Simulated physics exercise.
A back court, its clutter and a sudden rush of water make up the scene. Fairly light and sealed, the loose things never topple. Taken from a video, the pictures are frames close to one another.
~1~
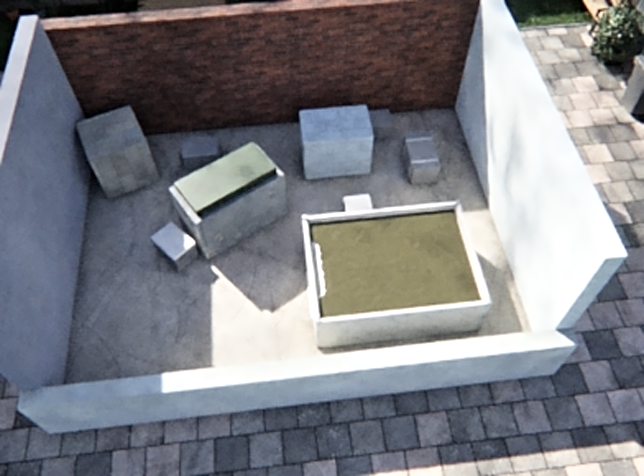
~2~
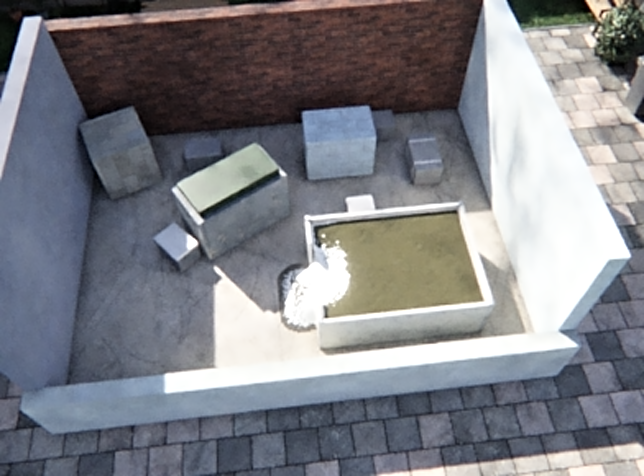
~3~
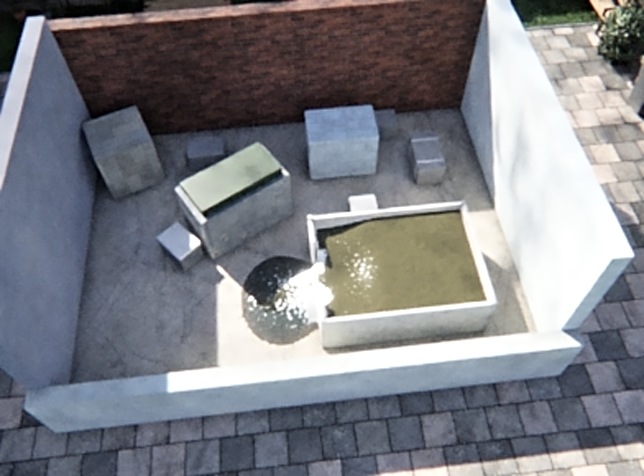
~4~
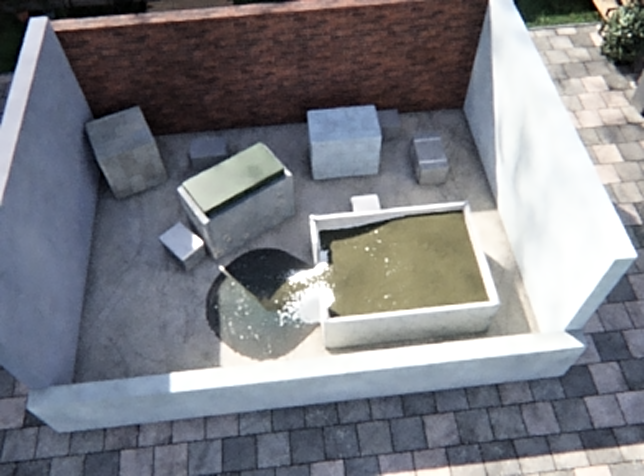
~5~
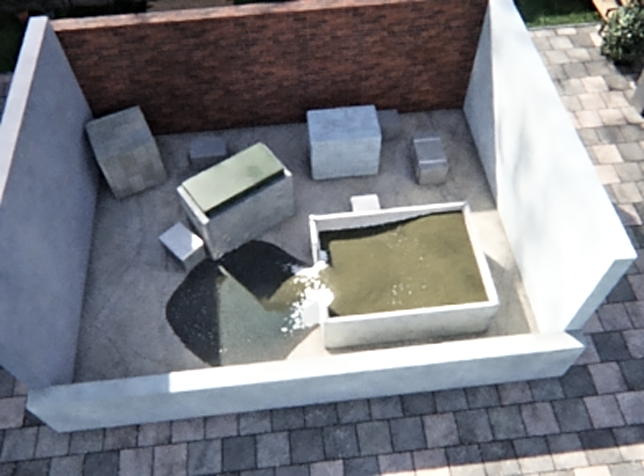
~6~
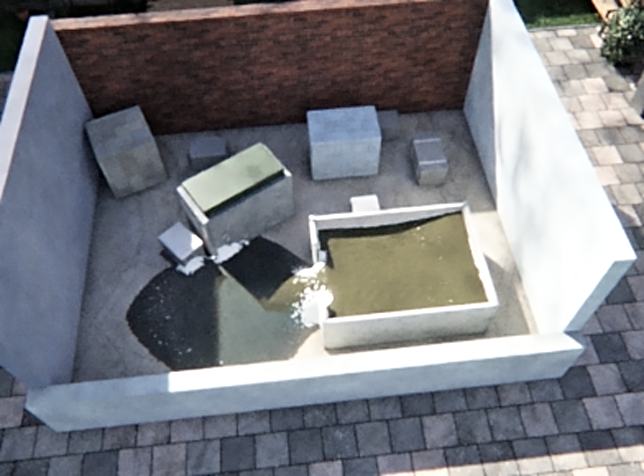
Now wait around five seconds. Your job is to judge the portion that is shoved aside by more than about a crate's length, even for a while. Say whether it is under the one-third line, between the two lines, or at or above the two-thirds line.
Shy of a third.
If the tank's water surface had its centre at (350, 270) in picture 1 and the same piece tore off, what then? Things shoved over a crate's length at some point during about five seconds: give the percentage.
Estimate: Approx. 40 %.
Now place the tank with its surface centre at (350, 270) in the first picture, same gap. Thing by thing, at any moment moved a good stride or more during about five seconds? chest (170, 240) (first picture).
Observation - reached that distance.
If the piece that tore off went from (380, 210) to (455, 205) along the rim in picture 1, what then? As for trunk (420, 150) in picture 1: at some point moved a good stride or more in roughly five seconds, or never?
The way I see it, it made the full stretch.
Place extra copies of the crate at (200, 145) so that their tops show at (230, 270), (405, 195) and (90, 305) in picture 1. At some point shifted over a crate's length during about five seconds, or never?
One by one: Knocked well away; hardly budges; knocked well away.
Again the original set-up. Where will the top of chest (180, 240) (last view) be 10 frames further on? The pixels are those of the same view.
It ends up close to (159, 211).
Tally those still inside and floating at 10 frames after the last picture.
0.
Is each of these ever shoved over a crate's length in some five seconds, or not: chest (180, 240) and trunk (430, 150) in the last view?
Displacement check, in sequence - reached it, not enough.
A moment on, 0 of 5 are well off their spots; 0 afloat.
Next, 1 of 5 are well off their spots; 0 afloat.
Later, 1 of 5 are well off their spots; 0 afloat.
In the end, 1 of 5 are well off their spots, and 1 have been at some point; 1 afloat.
